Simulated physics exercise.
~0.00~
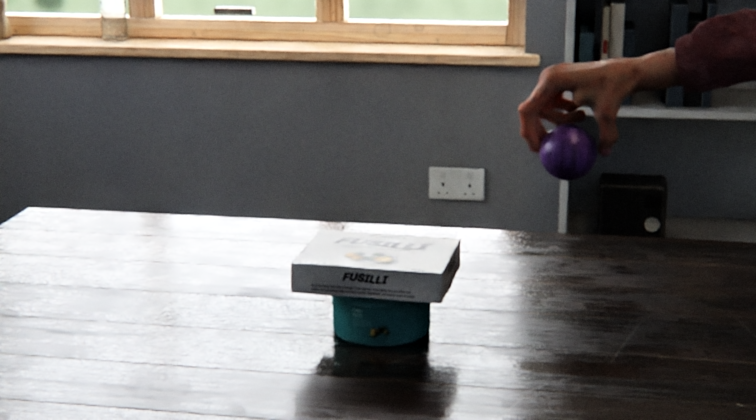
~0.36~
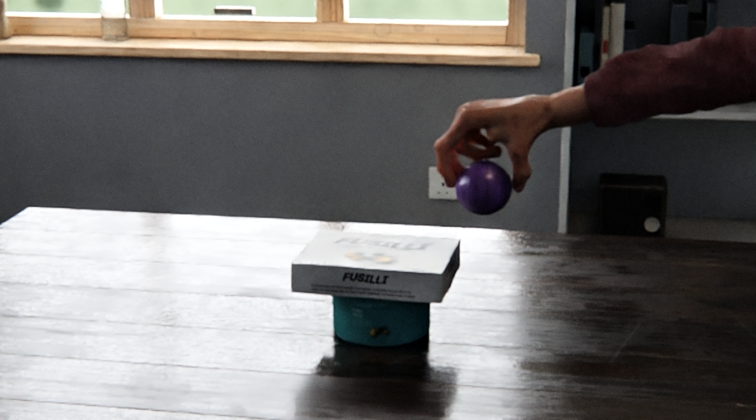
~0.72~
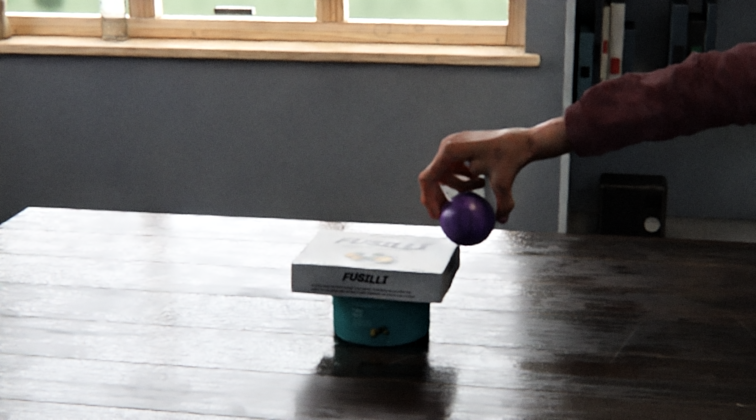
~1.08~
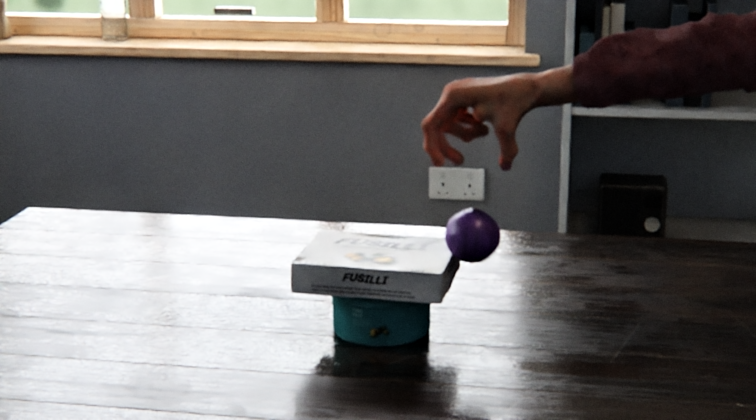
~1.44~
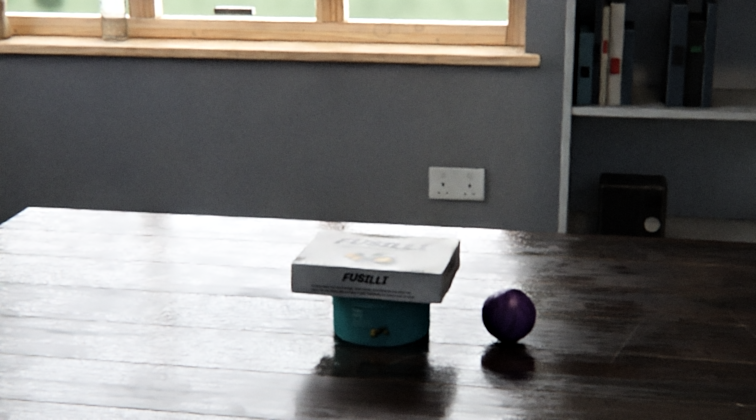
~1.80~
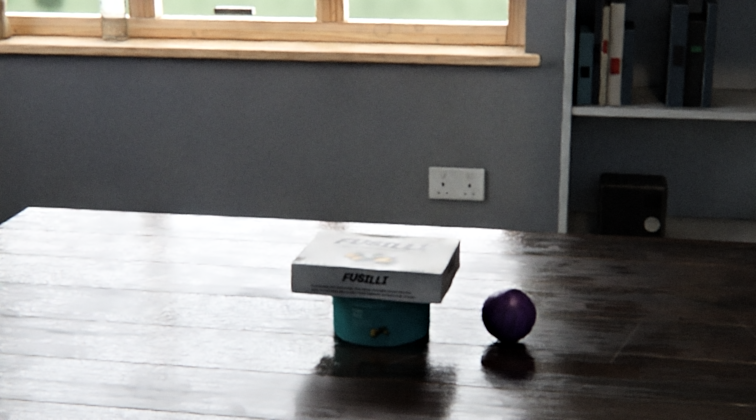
A purple ball was lowered by a hand to the right edge of a white packet resting on a turquoise tub, but once released it slipped off and ended up on the table to the right, while the packet and tub stayed put.
